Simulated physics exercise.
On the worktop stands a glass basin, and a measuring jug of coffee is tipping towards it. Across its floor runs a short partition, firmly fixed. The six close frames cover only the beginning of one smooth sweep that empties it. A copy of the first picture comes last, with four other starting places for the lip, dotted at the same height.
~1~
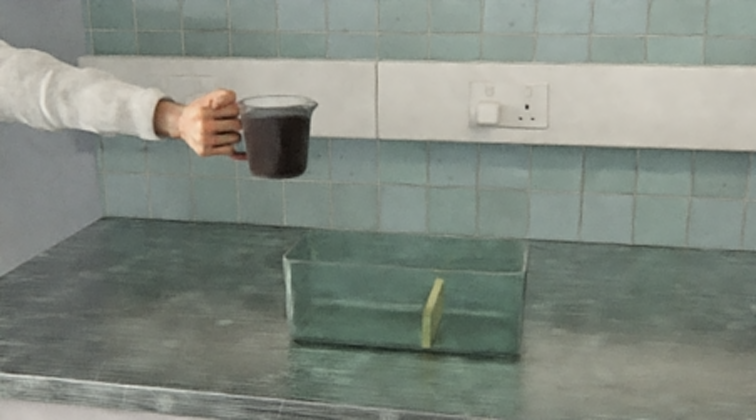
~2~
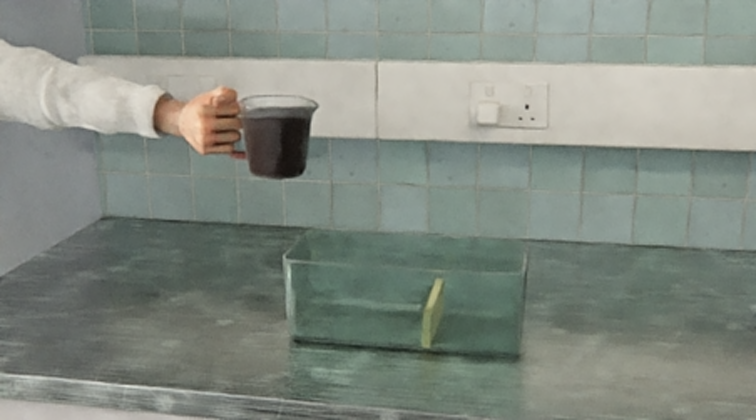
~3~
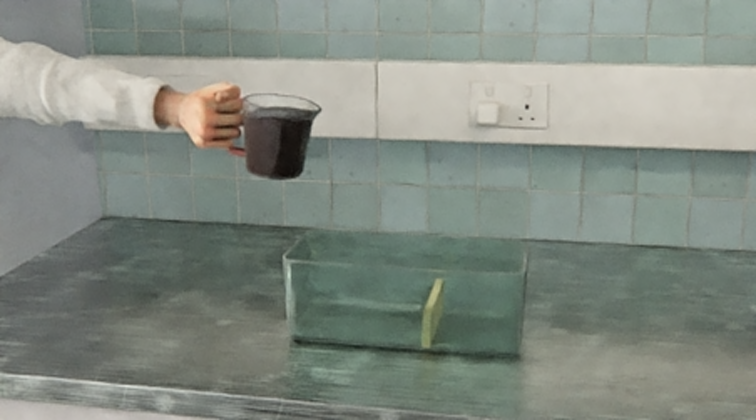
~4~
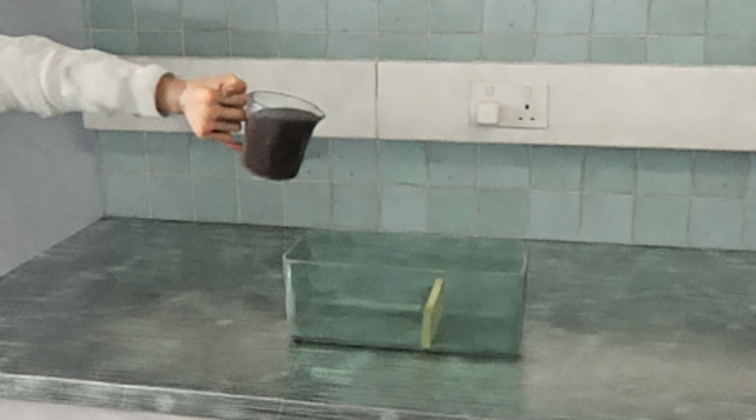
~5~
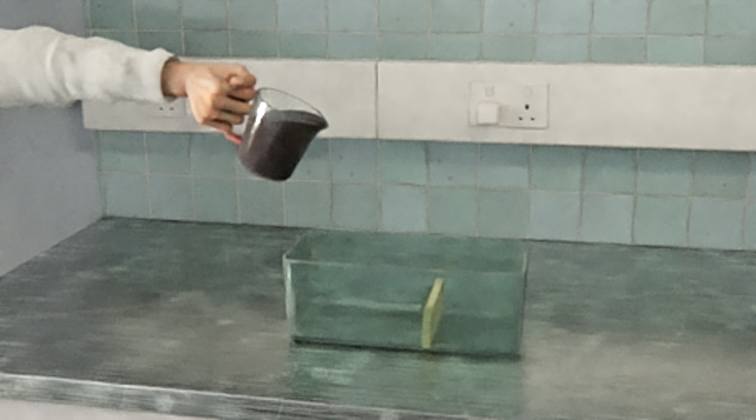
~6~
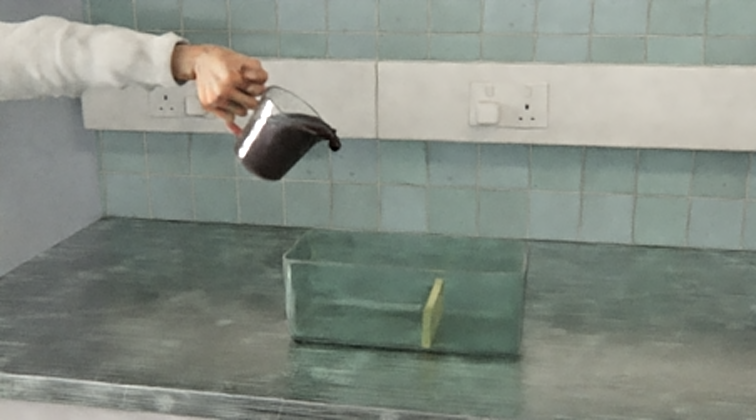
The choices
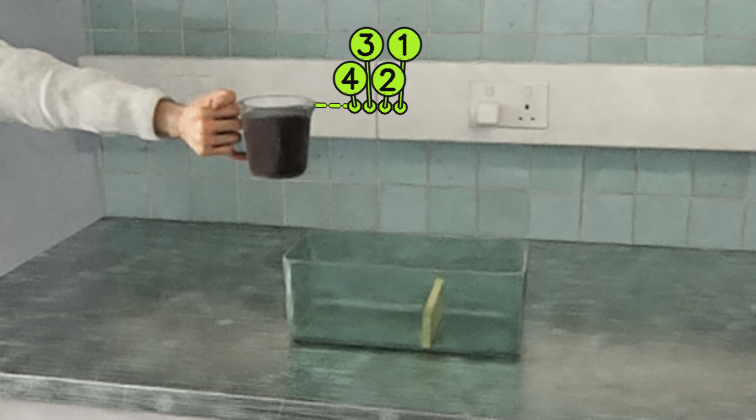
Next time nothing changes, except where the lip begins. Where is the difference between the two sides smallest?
Best: 2.
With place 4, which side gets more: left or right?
The left side.
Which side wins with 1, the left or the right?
More ends on the right.
On the marked copy, 1 at (400, 107); 2 at (384, 107); 3 at (369, 106); 4 at (354, 106).
For place 1, about 21 % ends left of the wall and 78 % right of it.
For place 2, about 47 % ends left of the wall and 52 % right of it.
For place 3, about 81 % ends left of the wall and 16 % right of it.
For place 4, about 93 % ends left of the wall and 4 % right of it; 3 % is lost outside.
